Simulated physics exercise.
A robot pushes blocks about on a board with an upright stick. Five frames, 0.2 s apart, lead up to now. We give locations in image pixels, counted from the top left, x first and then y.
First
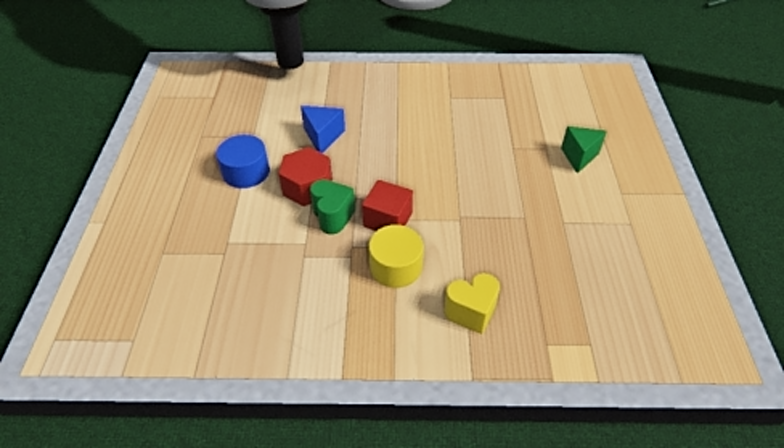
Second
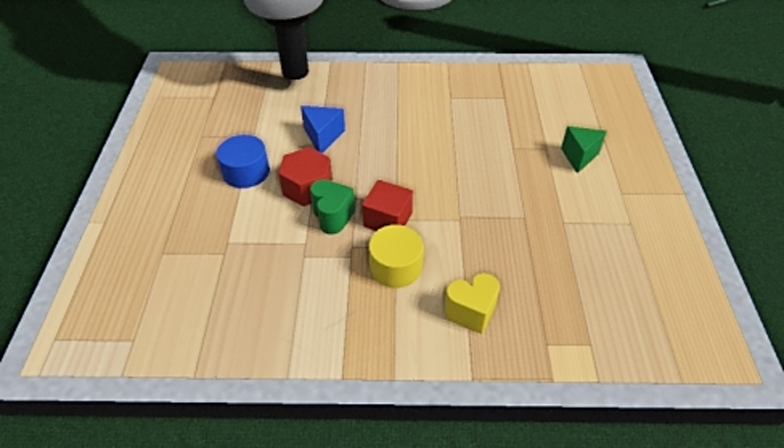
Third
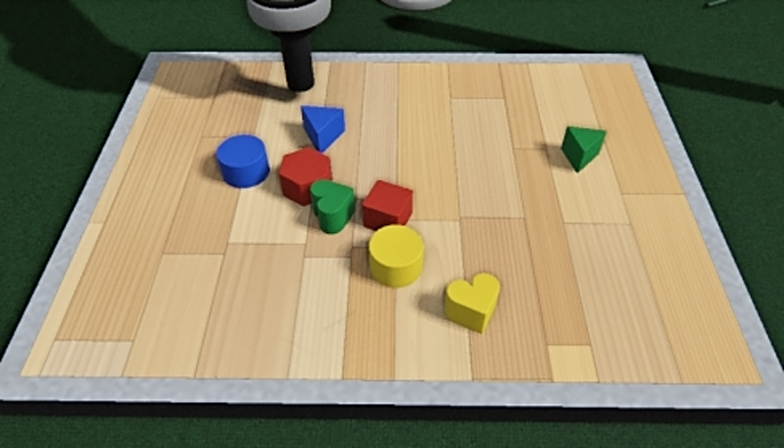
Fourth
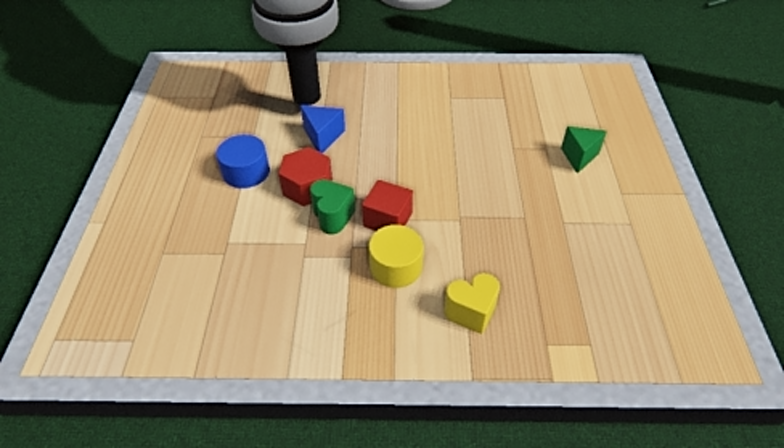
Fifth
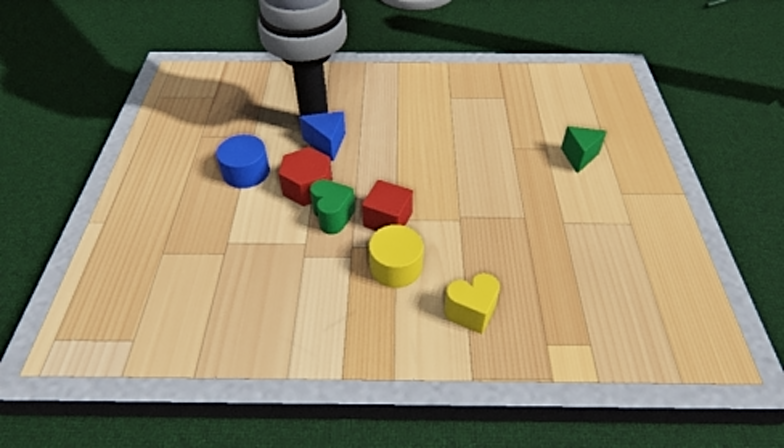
On a wooden board scattered with red, blue, green and yellow blocks, a robot's upright stick moved down from the top edge, reached the blue triangle and nudged it slightly toward the viewer.
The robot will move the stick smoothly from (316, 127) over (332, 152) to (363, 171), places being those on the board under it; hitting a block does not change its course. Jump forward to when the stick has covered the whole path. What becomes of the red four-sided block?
At the end, its place is the same.
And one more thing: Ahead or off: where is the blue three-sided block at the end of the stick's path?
It keeps leading.
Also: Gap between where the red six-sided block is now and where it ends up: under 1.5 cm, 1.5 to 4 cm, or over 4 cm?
Ends under 1.5 cm away.
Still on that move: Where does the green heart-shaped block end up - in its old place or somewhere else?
The green heart-shaped block keeps its place.
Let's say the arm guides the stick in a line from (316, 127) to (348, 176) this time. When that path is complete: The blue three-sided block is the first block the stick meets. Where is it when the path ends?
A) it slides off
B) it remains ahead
That would be B.
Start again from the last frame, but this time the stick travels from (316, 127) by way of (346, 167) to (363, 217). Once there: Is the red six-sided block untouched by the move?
It seems so.
The first path, step by step. Halfway along, stick (331, 138); blue three-sided block (347, 146), turned 20° anticlockwise.
At the end, stick (363, 156); red six-sided block not moved; blue three-sided block (380, 166), turned 20° anticlockwise; green heart-shaped block not moved; red four-sided block not moved.
